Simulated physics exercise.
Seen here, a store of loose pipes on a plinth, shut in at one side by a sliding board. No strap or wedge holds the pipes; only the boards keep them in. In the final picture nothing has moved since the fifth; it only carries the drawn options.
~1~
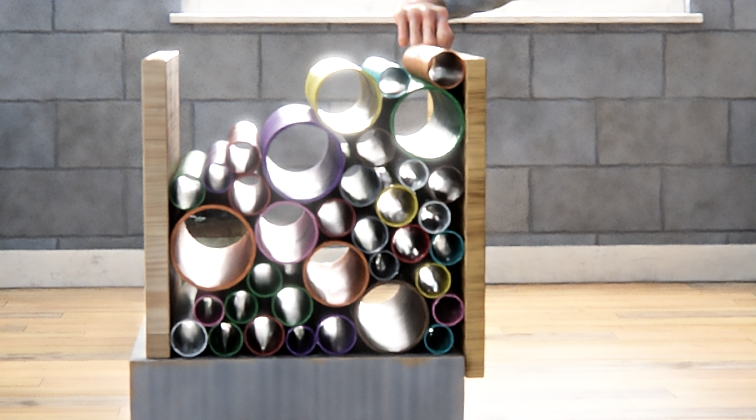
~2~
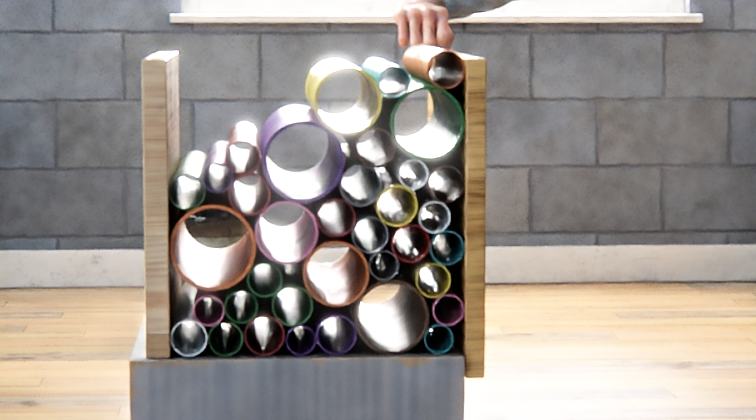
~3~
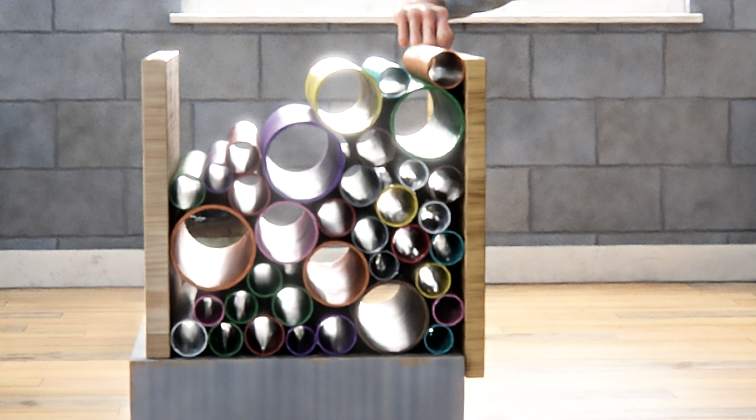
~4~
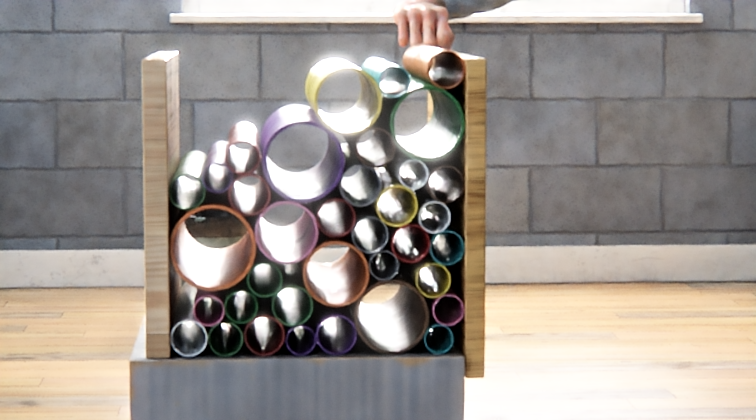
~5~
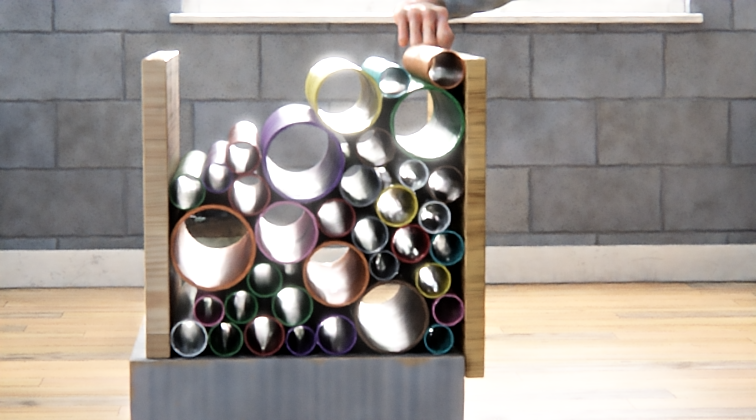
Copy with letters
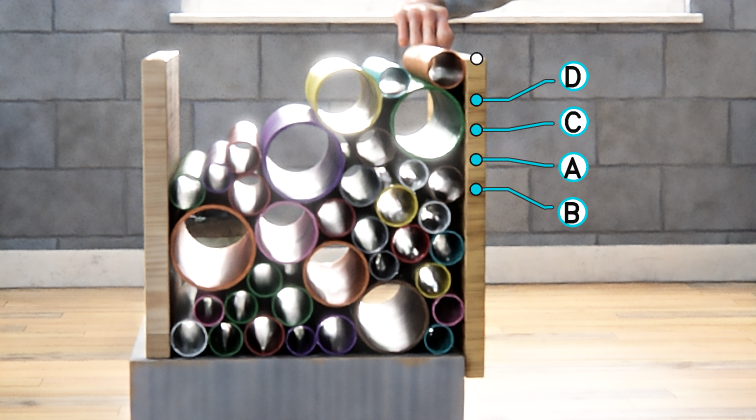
A heap of loose, open-ended pipes in many sizes fills a wooden-sided bin on a grey plinth, seen end-on from the front against a grey block wall and pale wood floor. Large purple, yellow, orange and green-rimmed pipes sit among smaller turquoise, pink and white ones, with a brown pipe at top right. A hand rests by the right board's top, and nothing visibly moves, camera included.
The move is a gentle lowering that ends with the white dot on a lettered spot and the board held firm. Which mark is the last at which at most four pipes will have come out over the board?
Down to B.
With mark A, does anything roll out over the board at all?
Yes, at A.
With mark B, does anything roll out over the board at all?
Yes, at B.
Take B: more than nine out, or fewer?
It loses fewer than nine.
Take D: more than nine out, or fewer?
Fewer than nine.
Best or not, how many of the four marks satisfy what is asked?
Four of the four.
On the marked copy, A at (476, 160); B at (476, 189); C at (476, 130); D at (476, 100); the white dot at (476, 59).
Taking B. A third of the way, top of the board (465, 122).
Two thirds of the way, top of the board (465, 189).
When it is over, top of the board (465, 189), three out over the board.
As for the rest, A one out over the board; C one out over the board; D one out over the board.
